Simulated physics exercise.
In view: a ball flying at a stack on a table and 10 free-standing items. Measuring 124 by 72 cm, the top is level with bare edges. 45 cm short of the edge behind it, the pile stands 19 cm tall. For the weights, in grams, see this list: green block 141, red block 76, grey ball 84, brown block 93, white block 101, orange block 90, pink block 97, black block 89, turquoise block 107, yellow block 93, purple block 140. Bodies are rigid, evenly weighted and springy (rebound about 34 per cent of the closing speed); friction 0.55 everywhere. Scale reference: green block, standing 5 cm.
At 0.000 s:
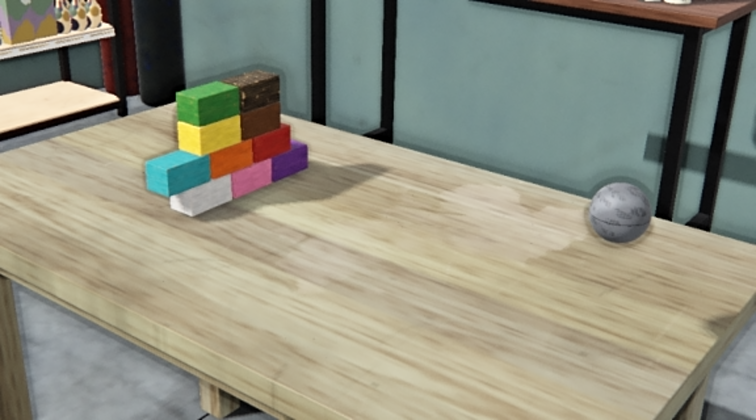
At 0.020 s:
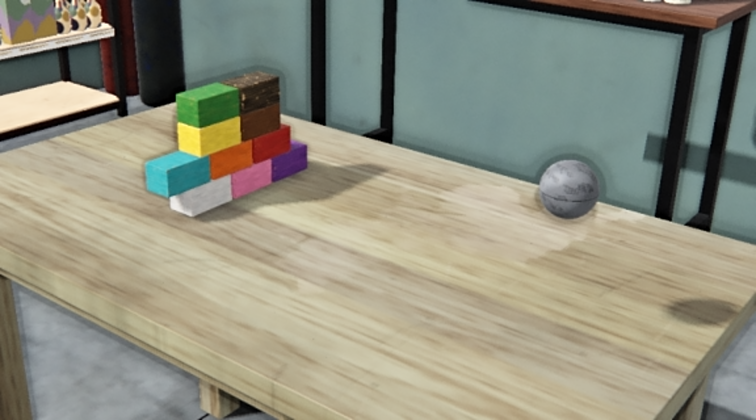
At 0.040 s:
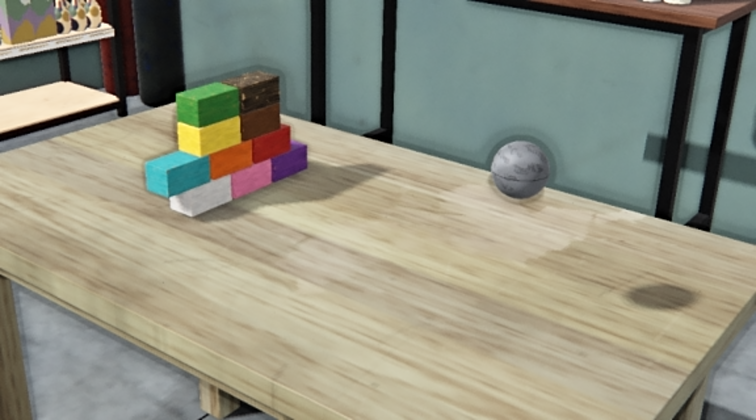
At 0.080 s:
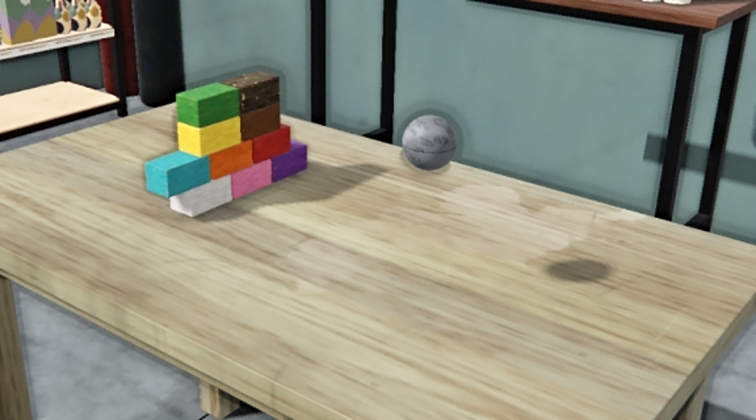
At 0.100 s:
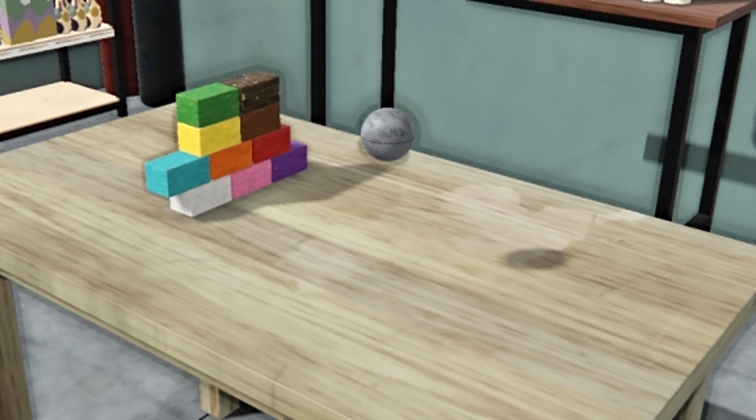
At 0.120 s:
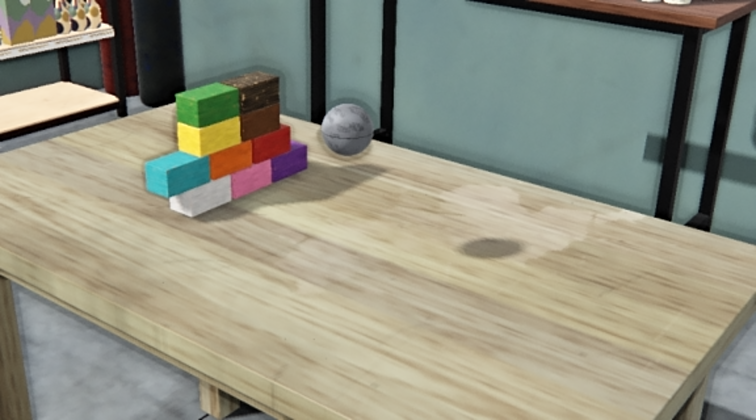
On a wooden table, a grey ball flies left through the air toward stacked colourful blocks.
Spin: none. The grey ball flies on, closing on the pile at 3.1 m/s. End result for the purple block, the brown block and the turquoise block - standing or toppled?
Purple block standing, brown block standing, turquoise block toppled.
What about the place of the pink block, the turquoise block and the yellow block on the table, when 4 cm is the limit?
Pink block: Remains in place; turquoise block: Is displaced; yellow block: Is displaced.
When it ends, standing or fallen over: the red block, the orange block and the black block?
Final state - red block: Remains on its base; orange block: Remains on its base; black block: Remains on its base.
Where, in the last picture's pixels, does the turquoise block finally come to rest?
It comes to a stop close to (106, 216).
By 0.32 s, grey ball near (129, 154); turquoise block tilted 6° near (172, 171); green block tilted 20°; yellow block tilted 20°.
By 0.52 s, grey ball near (28, 231); turquoise block on its side near (154, 189); green block upside down; yellow block upside down.
By 0.72 s, turquoise block on its side near (137, 192); green block upside down; yellow block upside down.
By 1.02 s, turquoise block upside down near (126, 196); green block on its side; yellow block upside down.
When it is over (1.6 s), lying over on the table, green block, turquoise block and yellow block; the other 7 within 4 cm of the start. End places, in pixels of the last picture, purple block near (281, 160), brown block near (256, 118).
